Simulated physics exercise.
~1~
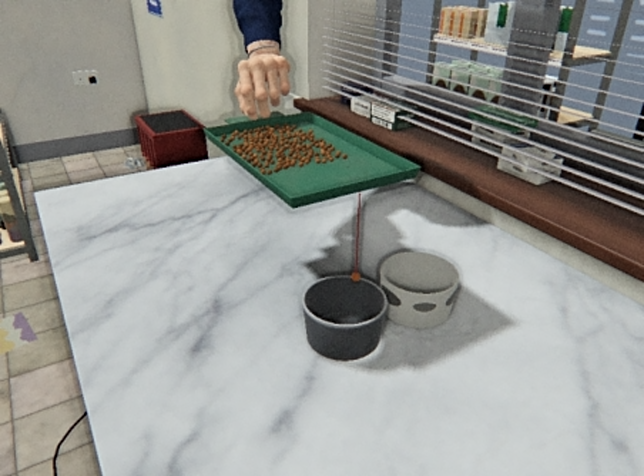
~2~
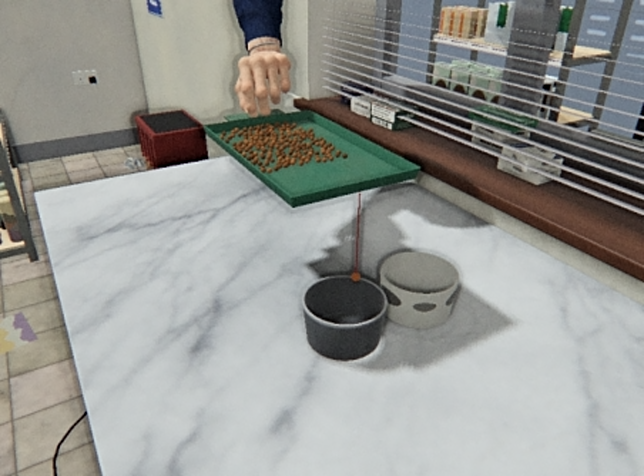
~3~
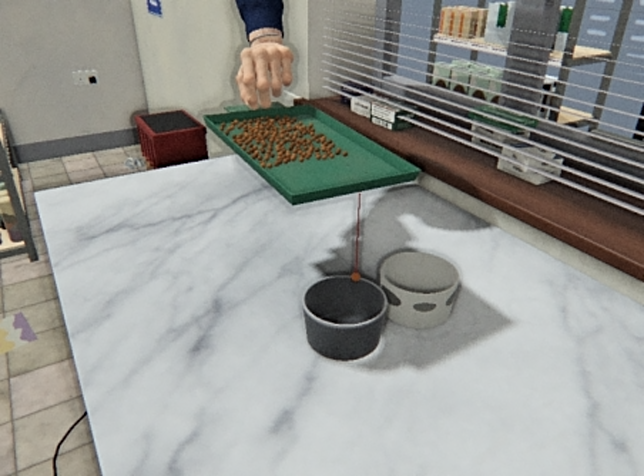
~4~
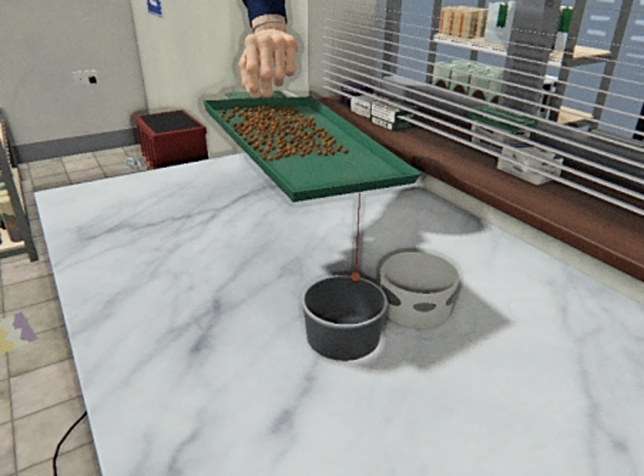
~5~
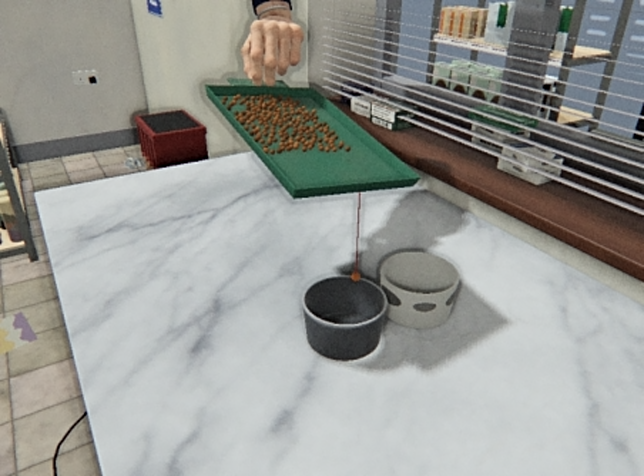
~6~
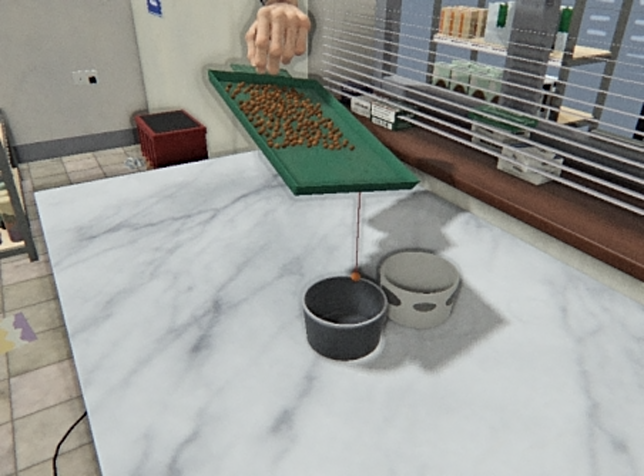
A hand steadily tilts a green tray of small brown balls above two dishes.
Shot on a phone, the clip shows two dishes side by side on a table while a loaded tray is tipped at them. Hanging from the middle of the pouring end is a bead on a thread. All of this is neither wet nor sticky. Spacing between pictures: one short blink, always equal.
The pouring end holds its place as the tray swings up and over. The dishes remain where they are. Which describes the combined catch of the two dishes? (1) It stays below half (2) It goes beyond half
Answer: 2.
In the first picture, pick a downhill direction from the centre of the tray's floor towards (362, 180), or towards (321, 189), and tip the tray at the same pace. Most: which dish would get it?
One gives the rightmost dish and two gives the leftmost dish.
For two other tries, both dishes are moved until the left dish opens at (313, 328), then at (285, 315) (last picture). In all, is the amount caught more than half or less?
Earlier try a minority share, later try a minority share.
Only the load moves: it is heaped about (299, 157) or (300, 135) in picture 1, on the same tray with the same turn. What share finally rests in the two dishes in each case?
Estimate: 100 % first, 90 % second.
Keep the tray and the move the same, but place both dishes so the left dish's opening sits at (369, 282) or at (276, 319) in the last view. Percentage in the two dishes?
50 % and 0 %.
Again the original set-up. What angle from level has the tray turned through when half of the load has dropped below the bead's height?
Angle: Approx. 70 degrees.
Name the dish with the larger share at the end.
Answer: The one at right.
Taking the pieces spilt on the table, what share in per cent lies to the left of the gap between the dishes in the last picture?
About 40 %.
Soon after the last picture, tray tipped steeply; about half on the tray; about a third in the right dish; a stray few outside both; about a quarter in the air.
A little later, tray tipped past a quarter turn; a small part on the tray; most in the right dish; a small part outside both; a small part in the air.
Later still, tray tipped past a quarter turn; nearly all in the right dish; a small part outside both.
At rest, tray tipped past a quarter turn; none in the left dish; nearly all in the right dish; a small part outside both.
